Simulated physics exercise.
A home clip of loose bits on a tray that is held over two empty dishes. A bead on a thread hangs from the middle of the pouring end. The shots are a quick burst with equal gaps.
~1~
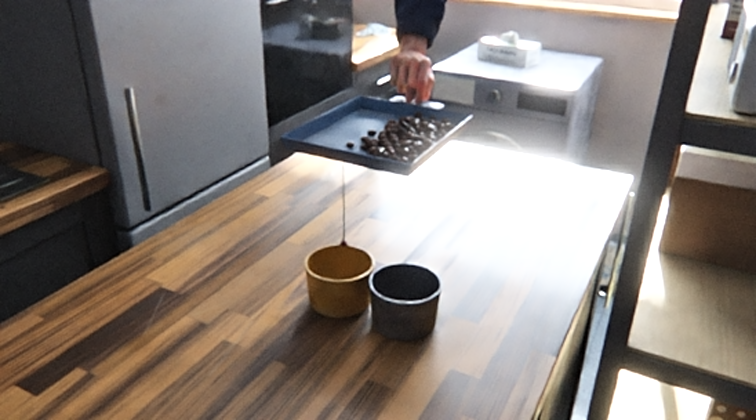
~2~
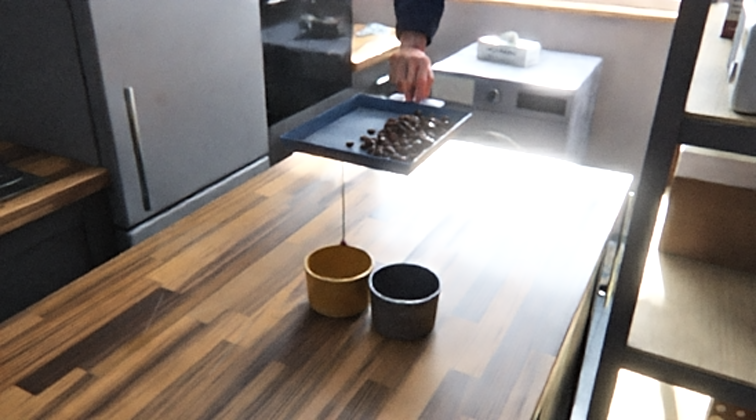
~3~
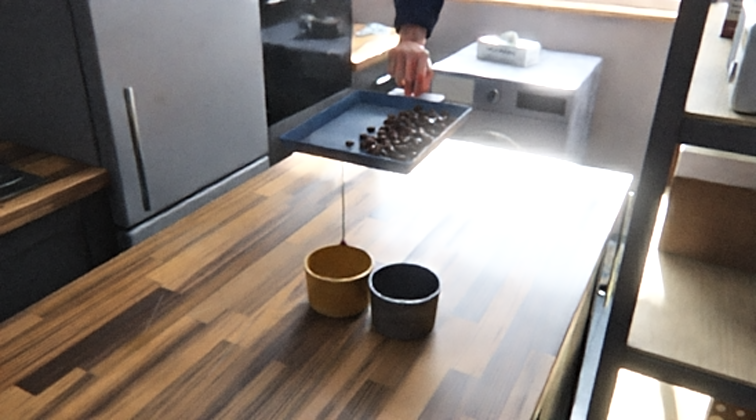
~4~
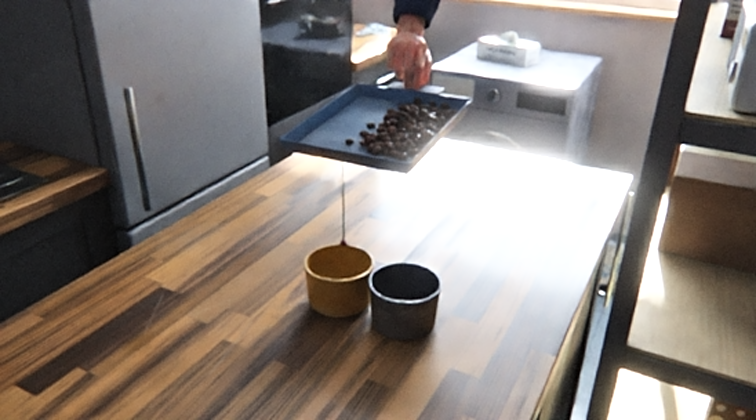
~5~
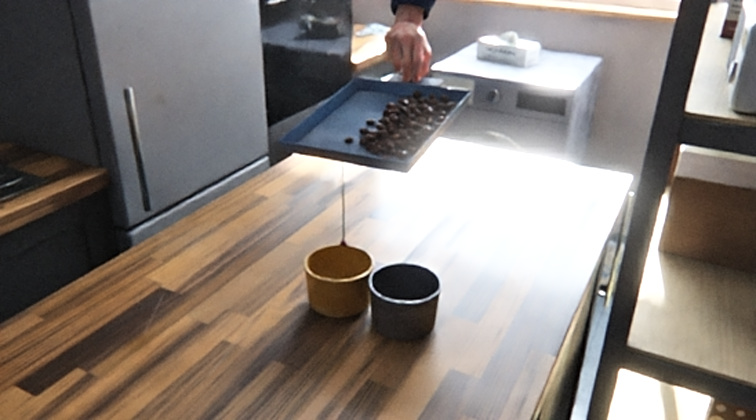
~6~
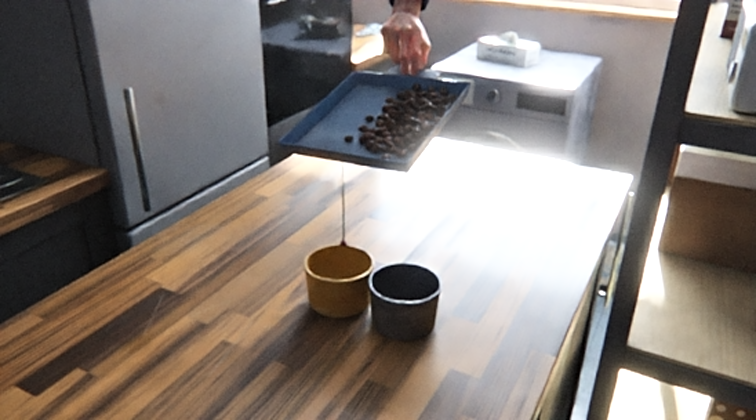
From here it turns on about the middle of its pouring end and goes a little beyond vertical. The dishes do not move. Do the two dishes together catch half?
Together they catch under half.
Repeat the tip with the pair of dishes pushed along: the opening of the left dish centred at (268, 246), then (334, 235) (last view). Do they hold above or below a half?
The first try: The larger part. The second: Below a half.
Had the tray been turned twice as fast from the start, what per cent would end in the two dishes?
About 20 per cent.
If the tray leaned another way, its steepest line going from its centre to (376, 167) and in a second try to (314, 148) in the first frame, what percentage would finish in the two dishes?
Roughly 90 per cent, and 0 per cent.
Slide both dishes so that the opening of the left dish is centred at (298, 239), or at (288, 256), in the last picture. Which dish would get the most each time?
In turn: The left-hand dish; the left-hand dish.
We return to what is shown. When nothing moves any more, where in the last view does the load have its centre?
Around (287, 296).
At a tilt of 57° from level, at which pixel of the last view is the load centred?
Around (341, 143).
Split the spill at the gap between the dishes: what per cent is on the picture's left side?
Near 100 %.
Soon, tray tipped steeply; nearly all on the tray; a stray few in the air.
A while on, tray tipped right over; about half on the tray; a stray few in the left dish; about a quarter outside both; about a quarter in the air.
Towards the end, tray tipped past a quarter turn; about a quarter in the left dish; most outside both.
Finally, tray tipped past a quarter turn; none in the right dish; about a quarter in the left dish; most outside both.
